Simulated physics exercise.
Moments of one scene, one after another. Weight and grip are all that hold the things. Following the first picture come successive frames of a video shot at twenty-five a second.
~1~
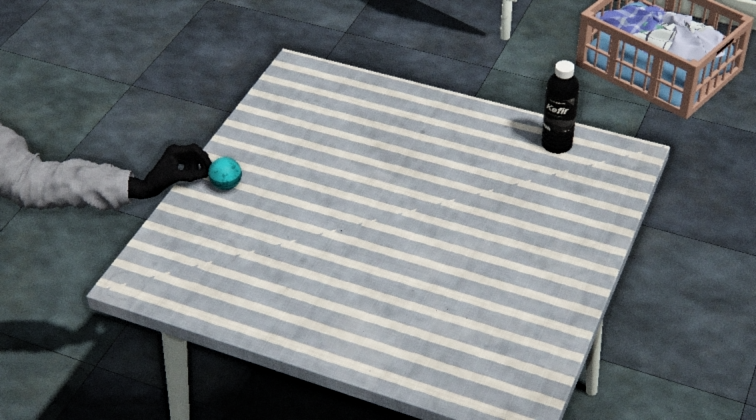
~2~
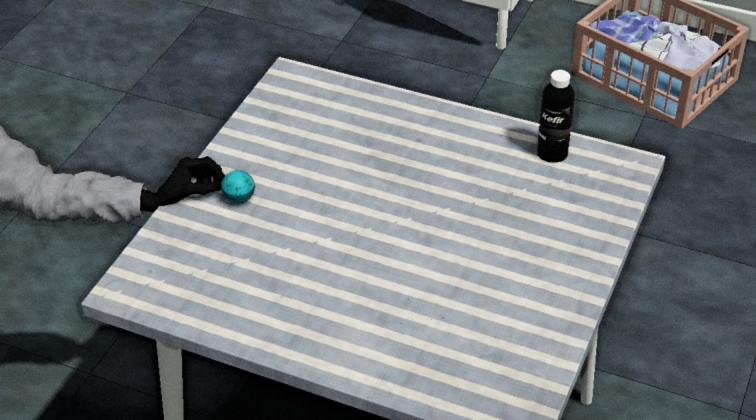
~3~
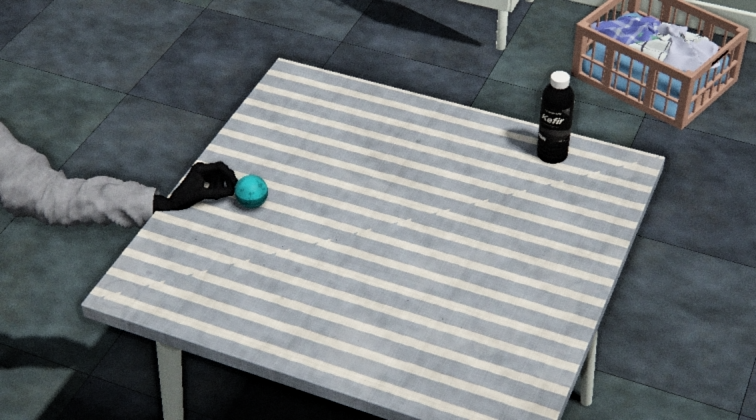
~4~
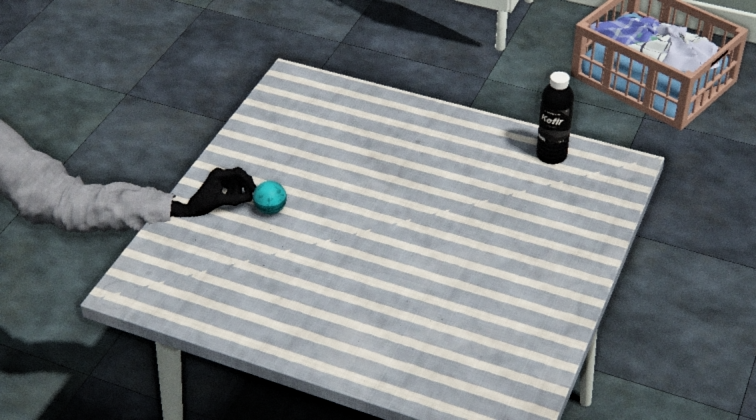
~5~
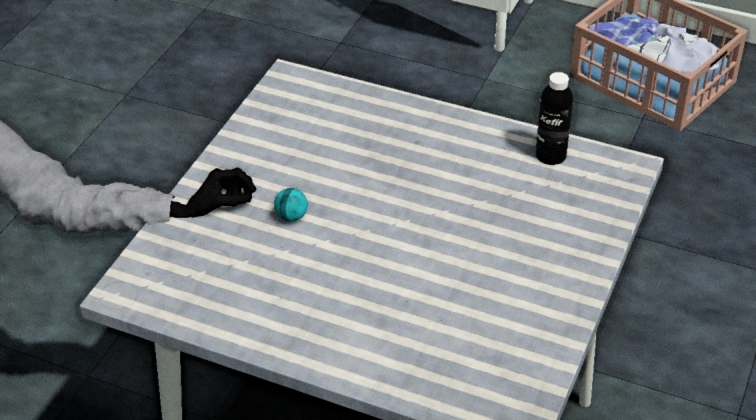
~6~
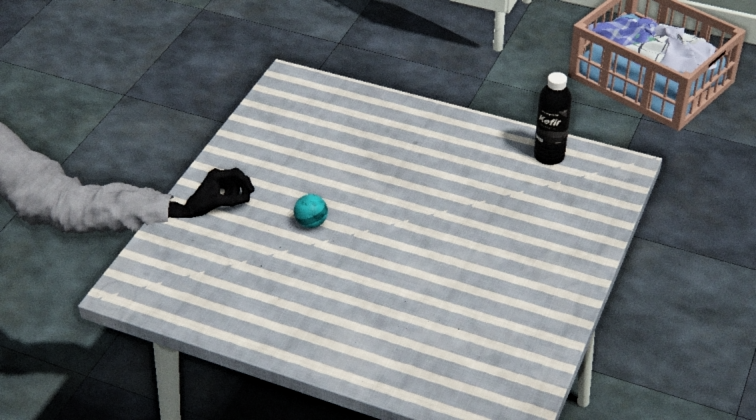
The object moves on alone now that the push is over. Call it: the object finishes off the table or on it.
Off the table.
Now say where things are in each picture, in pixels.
Under the hand; turquoise ball (225, 174), in the first frame.
Under the hand; turquoise ball (238, 187), in the second frame.
Under the hand; turquoise ball (252, 192), in the third frame.
Turquoise ball (270, 198), in the fourth frame.
Turquoise ball (291, 205) shifted about its own width, in the fifth frame.
Turquoise ball (311, 211) shifted about its own width, in the sixth frame.
Then, 0.20 s on from there, turquoise ball shifted well along near (416, 242).
Then, 0.50 s on from there, turquoise ball shifted well along near (563, 285).
Then, 0.70 s on from there, turquoise ball now off the table.
Then, 1.00 s on from there, things are still on the move.
In the end, off the table, turquoise ball.
